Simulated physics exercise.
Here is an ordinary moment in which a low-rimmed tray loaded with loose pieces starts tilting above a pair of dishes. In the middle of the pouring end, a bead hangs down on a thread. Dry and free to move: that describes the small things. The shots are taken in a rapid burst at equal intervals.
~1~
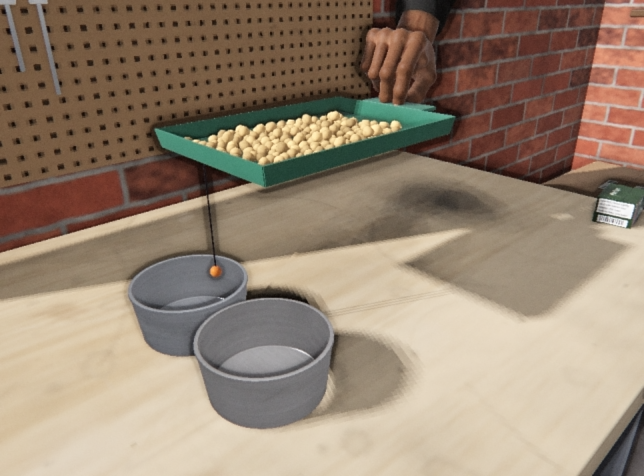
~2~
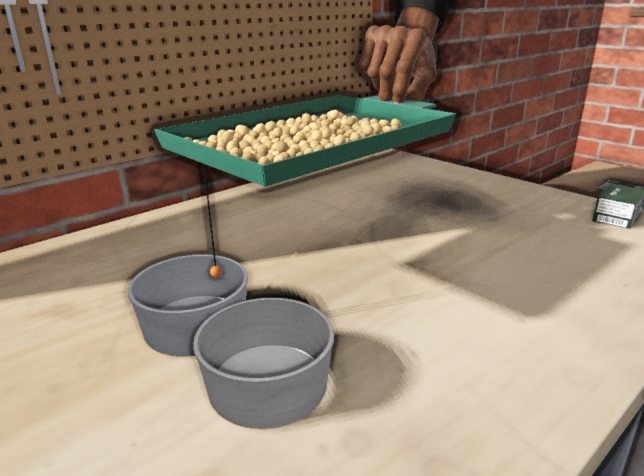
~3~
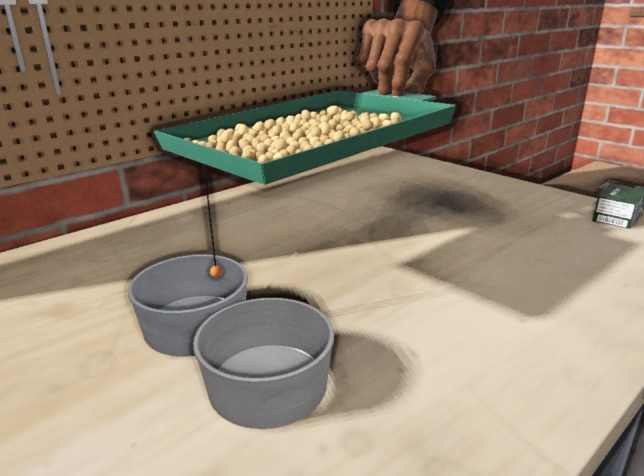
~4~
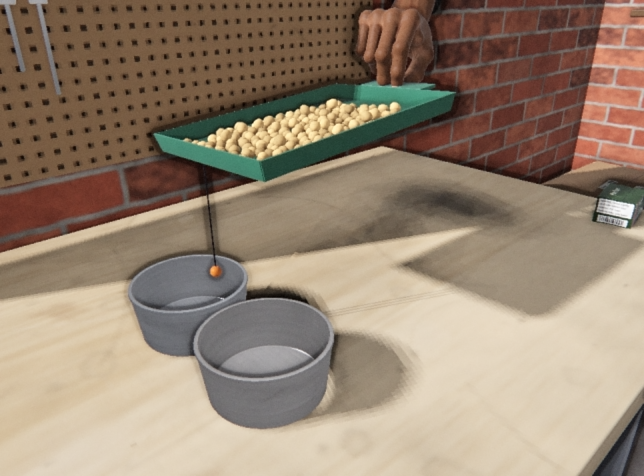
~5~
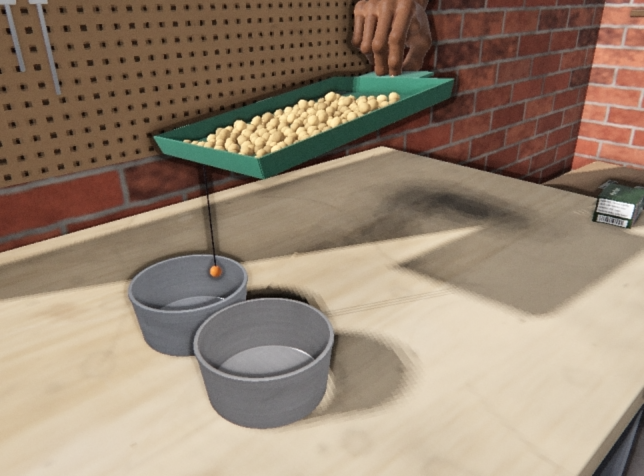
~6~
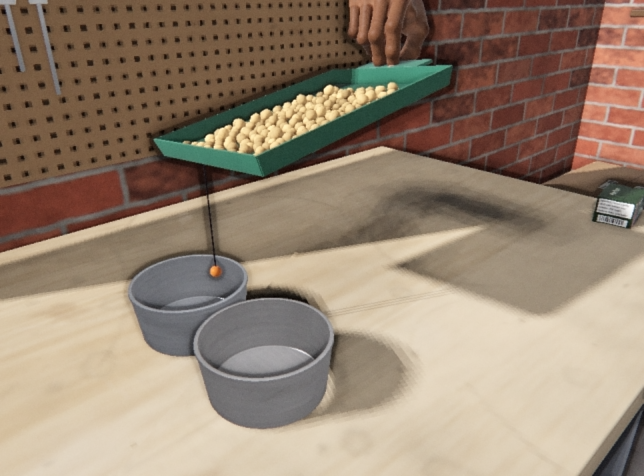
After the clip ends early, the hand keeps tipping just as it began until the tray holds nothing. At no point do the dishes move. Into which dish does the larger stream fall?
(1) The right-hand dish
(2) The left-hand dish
The left-hand dish (2).
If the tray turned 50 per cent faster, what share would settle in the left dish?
I'd say 50 percent or thereabouts.
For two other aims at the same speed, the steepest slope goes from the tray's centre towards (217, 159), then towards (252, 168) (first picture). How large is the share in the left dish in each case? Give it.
For the first it's near 40 %, for the second near 10 %.
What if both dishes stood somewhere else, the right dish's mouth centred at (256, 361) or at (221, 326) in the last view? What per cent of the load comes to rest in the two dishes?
You'd see roughly 30 per cent first and roughly 80 per cent second.
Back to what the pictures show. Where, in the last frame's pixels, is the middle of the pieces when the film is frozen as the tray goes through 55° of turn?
The middle of the pieces sits at roughly (228, 98).
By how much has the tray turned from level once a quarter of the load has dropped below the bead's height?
That happens at close to 105 degrees.
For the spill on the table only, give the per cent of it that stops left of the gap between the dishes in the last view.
My estimate is some 100 per cent.
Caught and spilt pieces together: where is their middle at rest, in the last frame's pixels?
Close to (176, 311), more or less.
Just after the last frame, tray tipped steeply; almost all on the tray; just a few in the air.
A moment on, tray tipped right over; almost all on the tray; just a few in the left dish; just a few outside both.
Further on, tray tipped past a quarter turn; roughly half in the left dish; roughly half outside both.
When it is over, tray tipped past a quarter turn; not one in the right dish; roughly half in the left dish; roughly half outside both.
